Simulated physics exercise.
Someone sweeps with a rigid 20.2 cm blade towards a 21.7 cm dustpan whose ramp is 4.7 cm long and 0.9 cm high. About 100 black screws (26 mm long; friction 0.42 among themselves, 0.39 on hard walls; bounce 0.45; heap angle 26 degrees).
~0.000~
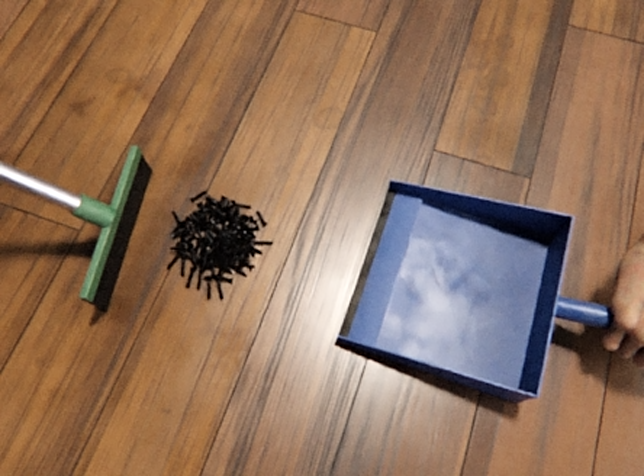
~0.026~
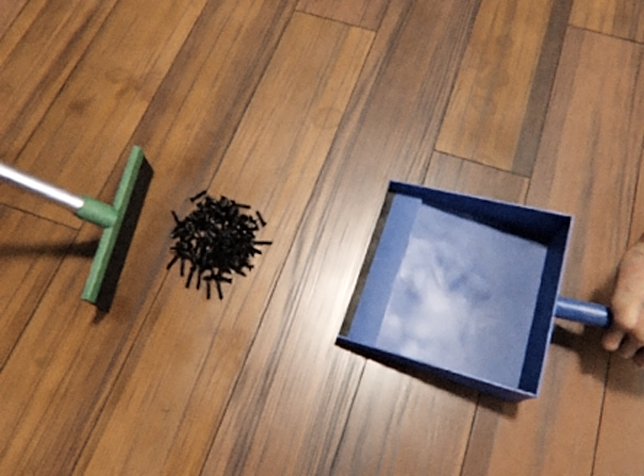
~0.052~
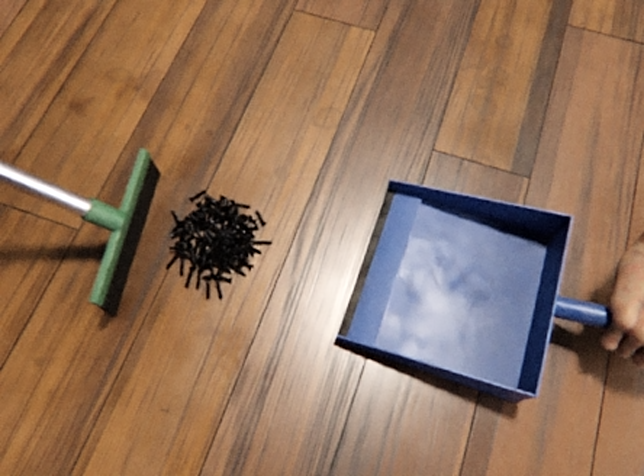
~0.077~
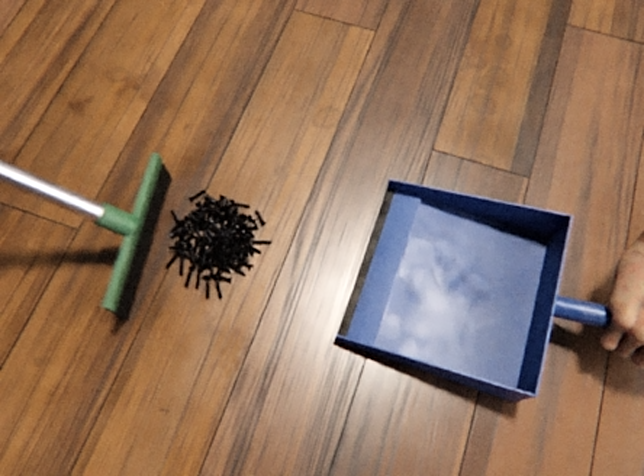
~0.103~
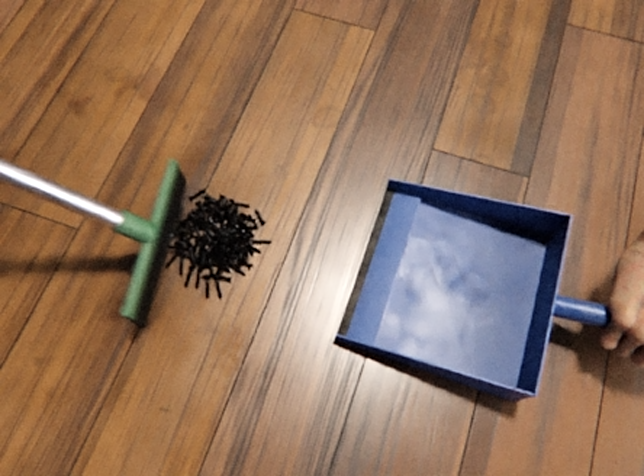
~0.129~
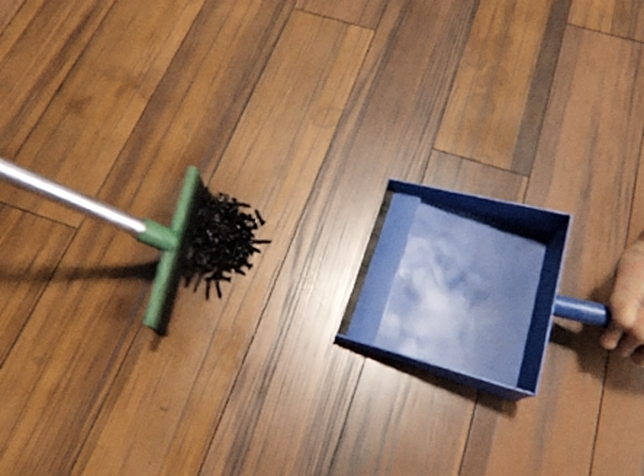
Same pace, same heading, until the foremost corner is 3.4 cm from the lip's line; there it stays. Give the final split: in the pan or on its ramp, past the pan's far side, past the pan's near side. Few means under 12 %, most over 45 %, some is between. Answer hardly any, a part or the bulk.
In the pan or on its ramp: The bulk; past the pan's far side: Hardly any; past the pan's near side: Hardly any.
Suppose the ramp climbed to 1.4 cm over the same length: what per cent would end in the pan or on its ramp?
It would be near 50 per cent.
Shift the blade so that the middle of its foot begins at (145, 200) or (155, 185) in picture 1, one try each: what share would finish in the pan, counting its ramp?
About 70 and 75 per cent.
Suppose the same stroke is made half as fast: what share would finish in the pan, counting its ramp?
Then about 15 per cent.
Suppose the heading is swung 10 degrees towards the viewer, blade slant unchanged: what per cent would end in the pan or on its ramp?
It would be near 30 per cent.
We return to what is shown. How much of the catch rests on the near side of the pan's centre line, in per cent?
Roughly 70 per cent.
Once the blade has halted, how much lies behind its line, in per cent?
Some 0 per cent.
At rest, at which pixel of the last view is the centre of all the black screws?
Around (366, 280).
After 0.22 s, middle of the blade 12 cm from the lip; 0 % over the lip, far side 0 %, near side 5 %.
Then, at 0.28 s, middle of the blade 7 cm from the lip; 0 % over the lip, far side 0 %, near side 5 %.
After 0.48 s, middle of the blade 5 cm from the lip; 60 % over the lip, far side 0 %, near side 5 %.
In the end, at 1.4 s, pan 55 %, far side 0 %, near side 5 %, in front of the lip or behind the blade 40 %.
